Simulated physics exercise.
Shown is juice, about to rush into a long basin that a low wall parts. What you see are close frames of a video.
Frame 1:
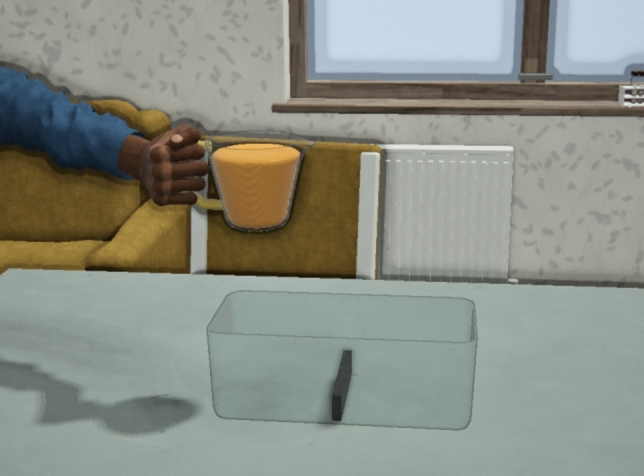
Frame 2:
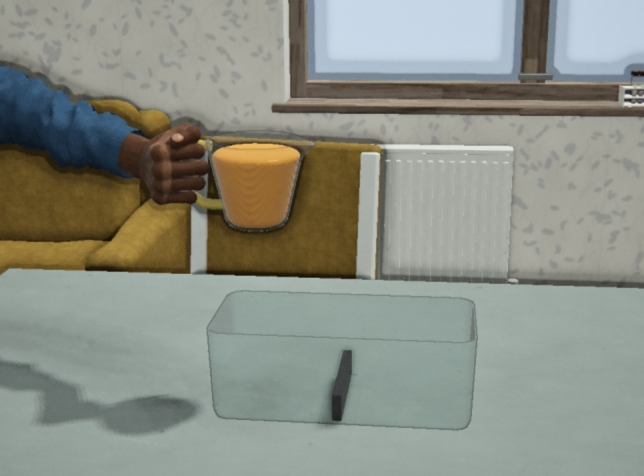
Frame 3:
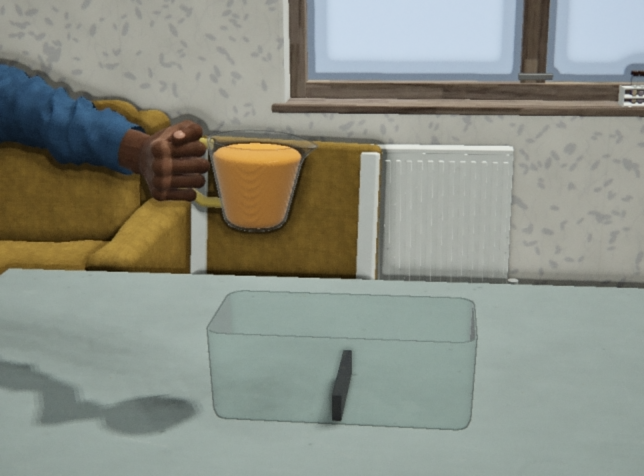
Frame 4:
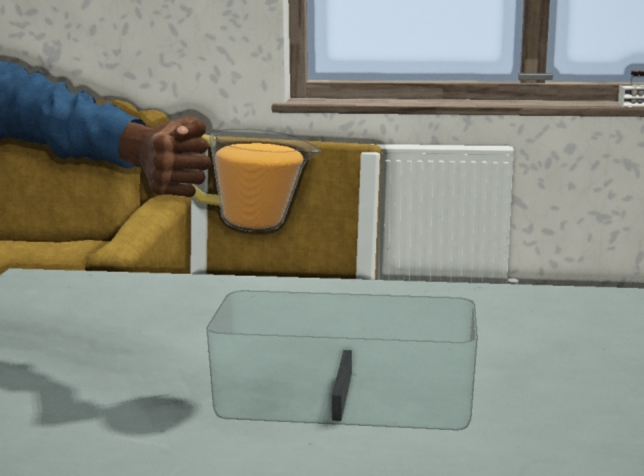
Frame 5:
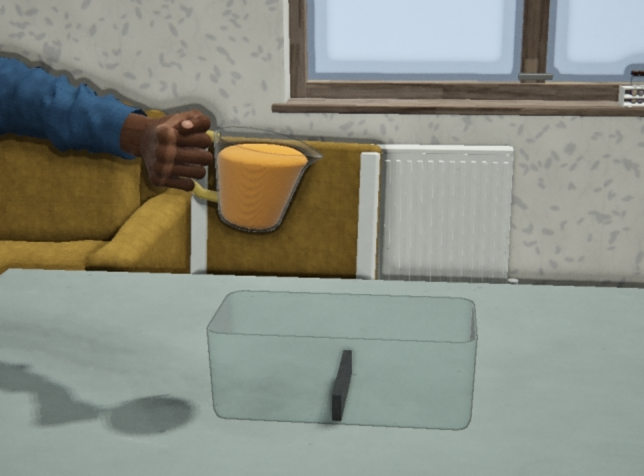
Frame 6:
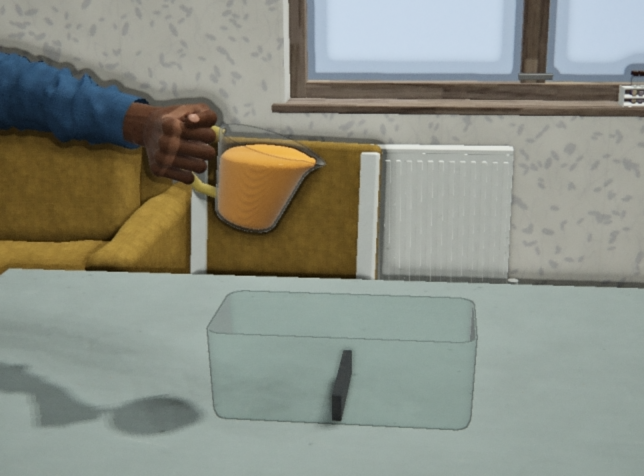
A hand holding a jug of orange juice gradually tilting it to the right above a clear, divided basin on a table.
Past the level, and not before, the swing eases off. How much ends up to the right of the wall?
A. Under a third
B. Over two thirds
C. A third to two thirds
(B) Over two thirds.
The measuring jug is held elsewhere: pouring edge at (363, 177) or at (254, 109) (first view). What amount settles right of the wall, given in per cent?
In order, some 90 and 10 percent.
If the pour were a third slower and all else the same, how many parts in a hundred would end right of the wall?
Around 85 percent ends up there.
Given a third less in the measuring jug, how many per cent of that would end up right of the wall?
It comes to around 70 percent.
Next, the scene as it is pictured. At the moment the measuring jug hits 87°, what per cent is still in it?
About 50 % remains.
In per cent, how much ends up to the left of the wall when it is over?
Near 20 in a hundred.
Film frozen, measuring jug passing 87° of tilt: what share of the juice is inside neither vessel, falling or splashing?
Share: Approx. 35 %.
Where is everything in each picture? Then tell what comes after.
In the first picture, it leans 0°; its right rim is at (316, 142); the juice meets the walls at (214, 151) and (301, 152); the long basin's rim runs from (218, 312) to (475, 321); the wall's top is at (342, 373).
In the second picture, it leans 1°; its right rim is at (317, 143); the juice meets the walls at (214, 151) and (301, 153).
In the third picture, it leans 3°; its right rim is at (318, 146); the juice meets the walls at (215, 150) and (302, 154).
In the fourth picture, it leans 7°; its right rim is at (321, 150); the juice meets the walls at (217, 150) and (305, 155).
In the fifth picture, it leans 12°; its right rim is at (323, 156); the juice meets the walls at (220, 150) and (309, 158).
In the sixth picture, it leans 18°; its right rim is at (326, 163); the juice meets the walls at (223, 152) and (315, 160).
A moment on, the measuring jug is tipped on its side and 48 per cent is still to pour, 0 is left of the wall and 17 right of it.
Next, the measuring jug is tipped right over and 2 per cent is still to pour, 16 is left of the wall and 73 right of it.
Then the measuring jug is tipped right over and 0 per cent is still to pour, 22 is left of the wall and 76 right of it.
Later the measuring jug is tipped right over and 0 per cent is still to pour, 22 is left of the wall and 76 right of it.
At rest 22 per cent lies left of the wall, 76 right of it and 2 outside.
